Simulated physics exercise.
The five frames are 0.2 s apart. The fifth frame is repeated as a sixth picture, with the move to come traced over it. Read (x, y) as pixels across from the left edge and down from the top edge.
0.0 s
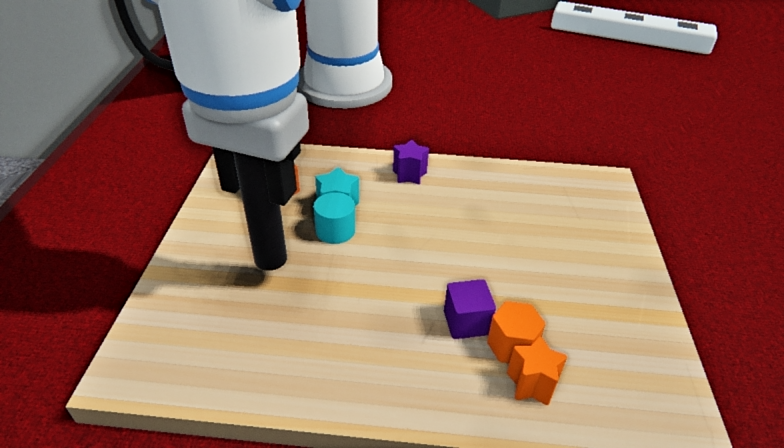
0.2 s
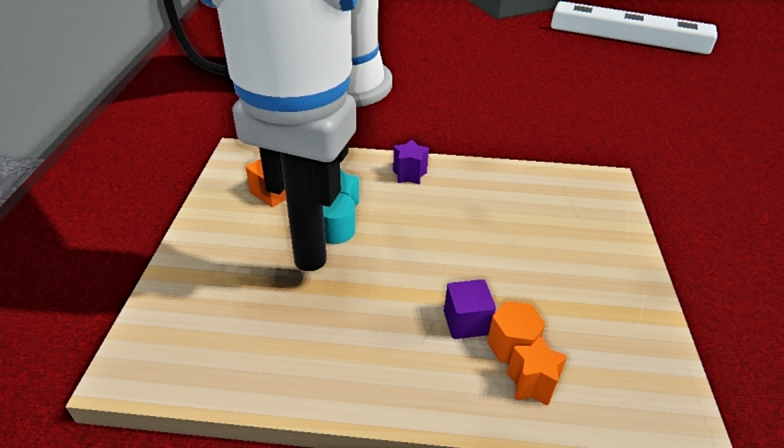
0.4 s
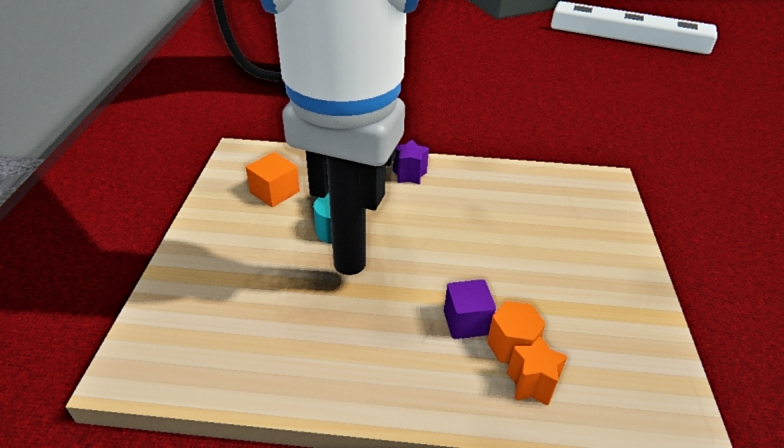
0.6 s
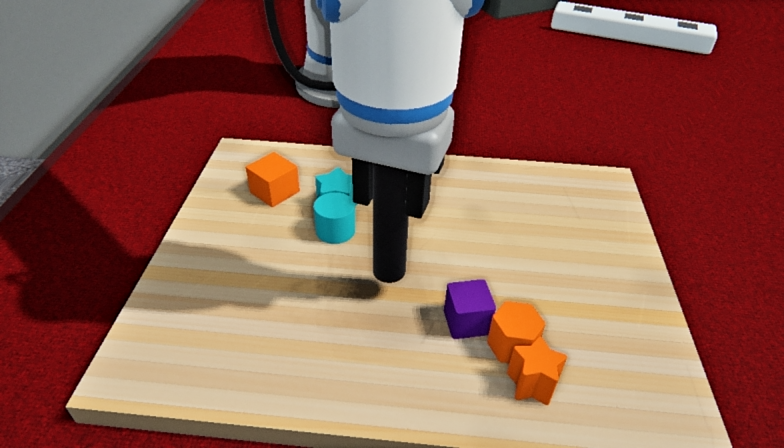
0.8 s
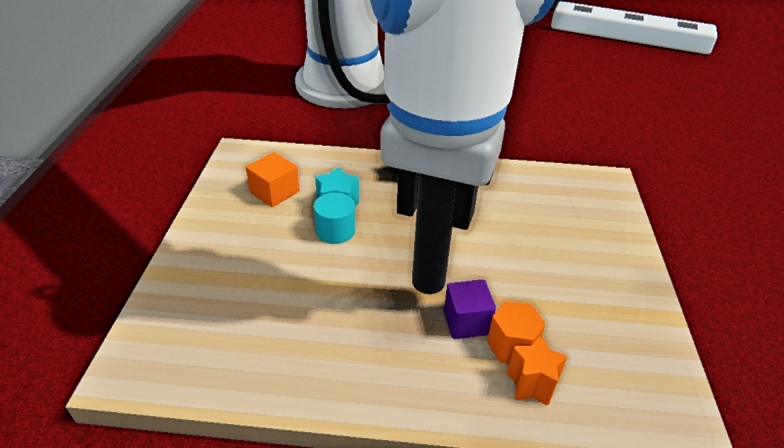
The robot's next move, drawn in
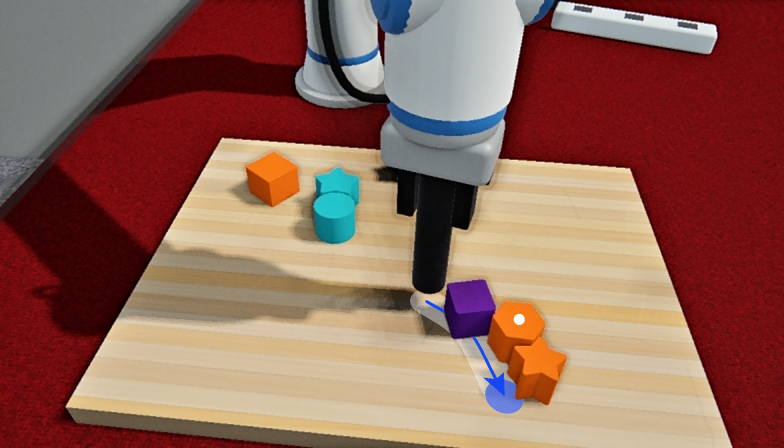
A white robot arm with blue bands and a black post at its lower end stands over a pale wooden board on a red surface, seen from above at an angle. An orange cube, a teal star and cylinder and a purple star sit towards the back, with a purple cube, orange hexagon and orange star at front right. The arm sweeps the post rightward, close to the purple cube, while the blocks and camera stay still.
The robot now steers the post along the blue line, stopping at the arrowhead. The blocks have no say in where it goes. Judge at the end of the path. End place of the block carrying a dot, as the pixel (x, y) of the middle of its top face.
I expect it at (583, 333).
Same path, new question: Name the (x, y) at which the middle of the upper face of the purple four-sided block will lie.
For the centre of its top, I'd go with (531, 327).
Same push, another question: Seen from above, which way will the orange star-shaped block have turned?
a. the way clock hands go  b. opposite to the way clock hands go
a
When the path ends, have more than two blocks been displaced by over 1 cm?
Going by the path, yes.
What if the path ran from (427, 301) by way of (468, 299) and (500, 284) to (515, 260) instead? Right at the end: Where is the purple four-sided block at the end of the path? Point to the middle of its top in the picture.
Around pixel (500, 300).
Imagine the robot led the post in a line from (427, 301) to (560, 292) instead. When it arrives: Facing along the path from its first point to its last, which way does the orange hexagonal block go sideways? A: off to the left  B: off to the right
The answer is B.
Drawn move, from (427, 301) over (461, 324) and (485, 357) to (504, 396); the dot is on the orange hexagonal block.
On the path given first. One third of the way, post (465, 305); purple four-sided block (511, 310), turned 20° anticlockwise; orange hexagonal block (558, 332), turned 20° clockwise; orange star-shaped block (555, 369), turned 40° clockwise.
Two thirds of the way, post (489, 339); purple four-sided block (529, 322), turned 80° anticlockwise; orange hexagonal block (579, 333), turned 35° clockwise; orange star-shaped block (556, 369), turned 45° clockwise.
At the end, post (510, 378); purple four-sided block (531, 327), turned 95° anticlockwise; orange hexagonal block (583, 333), turned 35° clockwise; orange star-shaped block (559, 371), turned 30° clockwise.
